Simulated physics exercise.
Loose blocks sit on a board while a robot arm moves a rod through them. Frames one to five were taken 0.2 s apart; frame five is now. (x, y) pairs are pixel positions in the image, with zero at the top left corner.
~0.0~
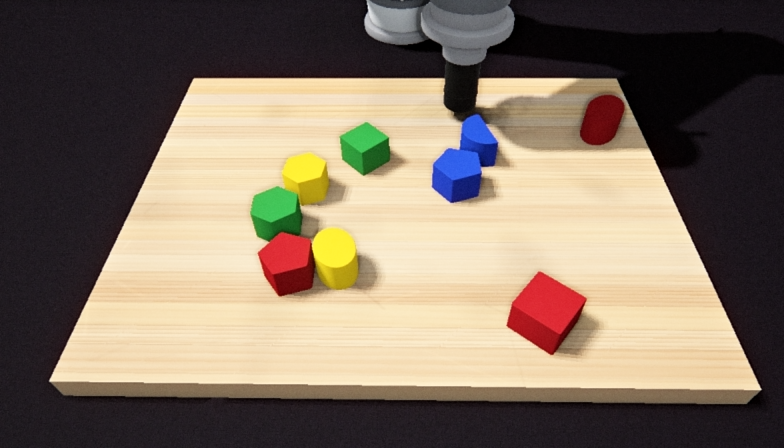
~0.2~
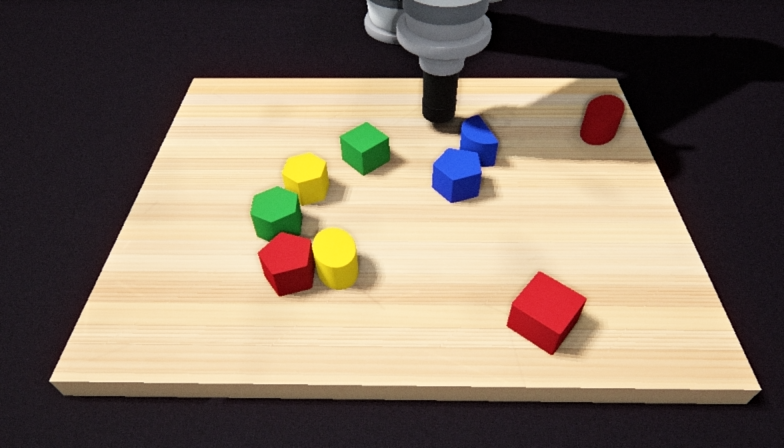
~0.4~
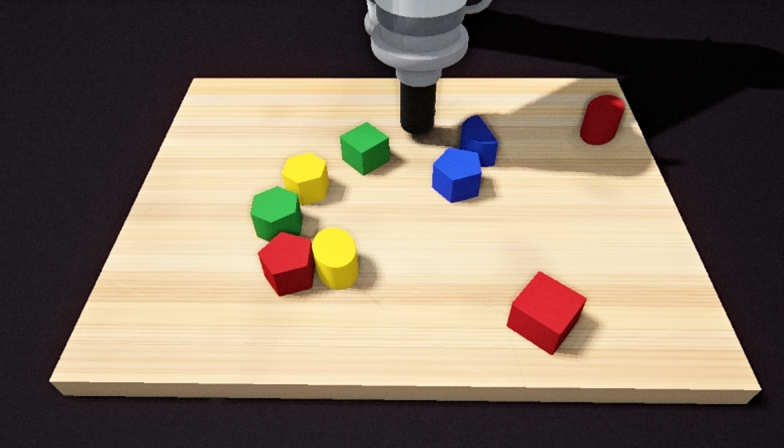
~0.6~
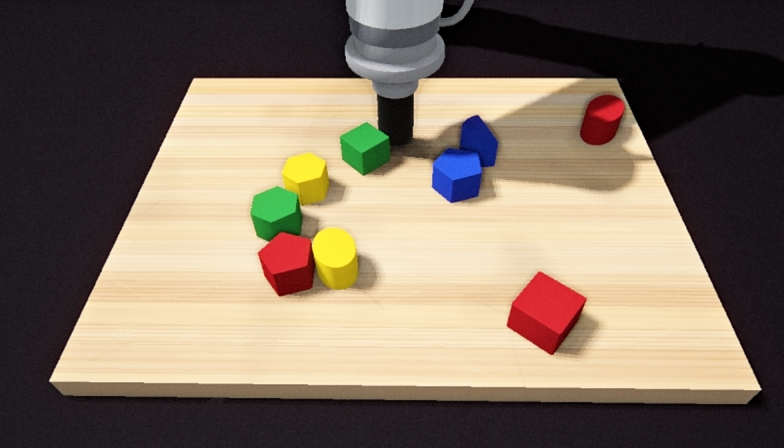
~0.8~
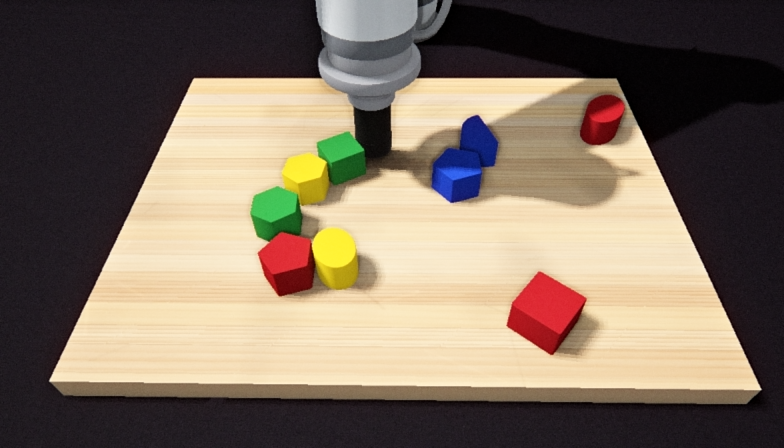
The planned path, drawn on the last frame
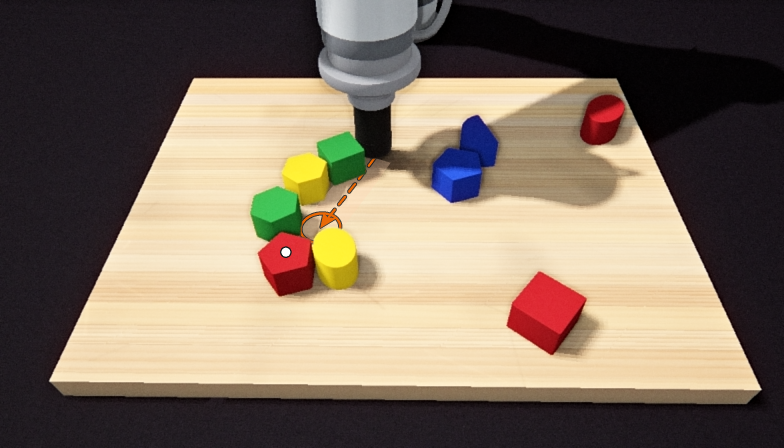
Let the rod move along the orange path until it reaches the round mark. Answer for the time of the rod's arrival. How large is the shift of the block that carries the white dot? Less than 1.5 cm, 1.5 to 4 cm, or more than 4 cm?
If I had to pick, the block that carries the white dot travels less than 1.5 cm here.
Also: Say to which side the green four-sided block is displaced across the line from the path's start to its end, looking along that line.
My prediction: Rightwards.
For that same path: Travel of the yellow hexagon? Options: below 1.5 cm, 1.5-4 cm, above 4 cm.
The distance will be above 4 cm.
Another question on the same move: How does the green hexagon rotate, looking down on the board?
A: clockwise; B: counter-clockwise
Letter B.
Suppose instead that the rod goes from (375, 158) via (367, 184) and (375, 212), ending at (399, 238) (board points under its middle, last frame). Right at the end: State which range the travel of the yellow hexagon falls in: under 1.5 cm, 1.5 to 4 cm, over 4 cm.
Band: 1.5 to 4 cm.
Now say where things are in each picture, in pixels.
The first frame shows rod tip (459, 104); block tops, green hexagon (274, 203); red pentagonal block (286, 252); yellow hexagon (304, 167); green four-sided block (364, 136).
The second frame shows rod (439, 114); blocks unchanged.
The third frame shows rod (417, 125); blocks unchanged.
The fourth frame shows rod (396, 136); blocks unchanged.
The fifth frame shows rod (374, 148); green hexagon (274, 203); red pentagonal block (286, 252); yellow hexagon (304, 167); green four-sided block (340, 146).
Path on the board, straight from (375, 158) to (320, 228); the dot is on the red pentagonal block.
The first path, step by step. One third of the way, rod (357, 170); green hexagon (267, 206), turned 20° anticlockwise; yellow hexagon (280, 176), turned 35° clockwise; green four-sided block (319, 166), turned 15° clockwise.
Two thirds of the way, rod (338, 194); green hexagon (261, 210), turned 30° anticlockwise; yellow hexagon (256, 179), turned 65° clockwise; green four-sided block (296, 182), turned 40° clockwise.
At the end, rod (319, 218); green hexagon (258, 212), turned 40° anticlockwise; red pentagonal block in place; yellow hexagon (250, 177), turned 70° clockwise; green four-sided block (288, 184), turned 50° clockwise.
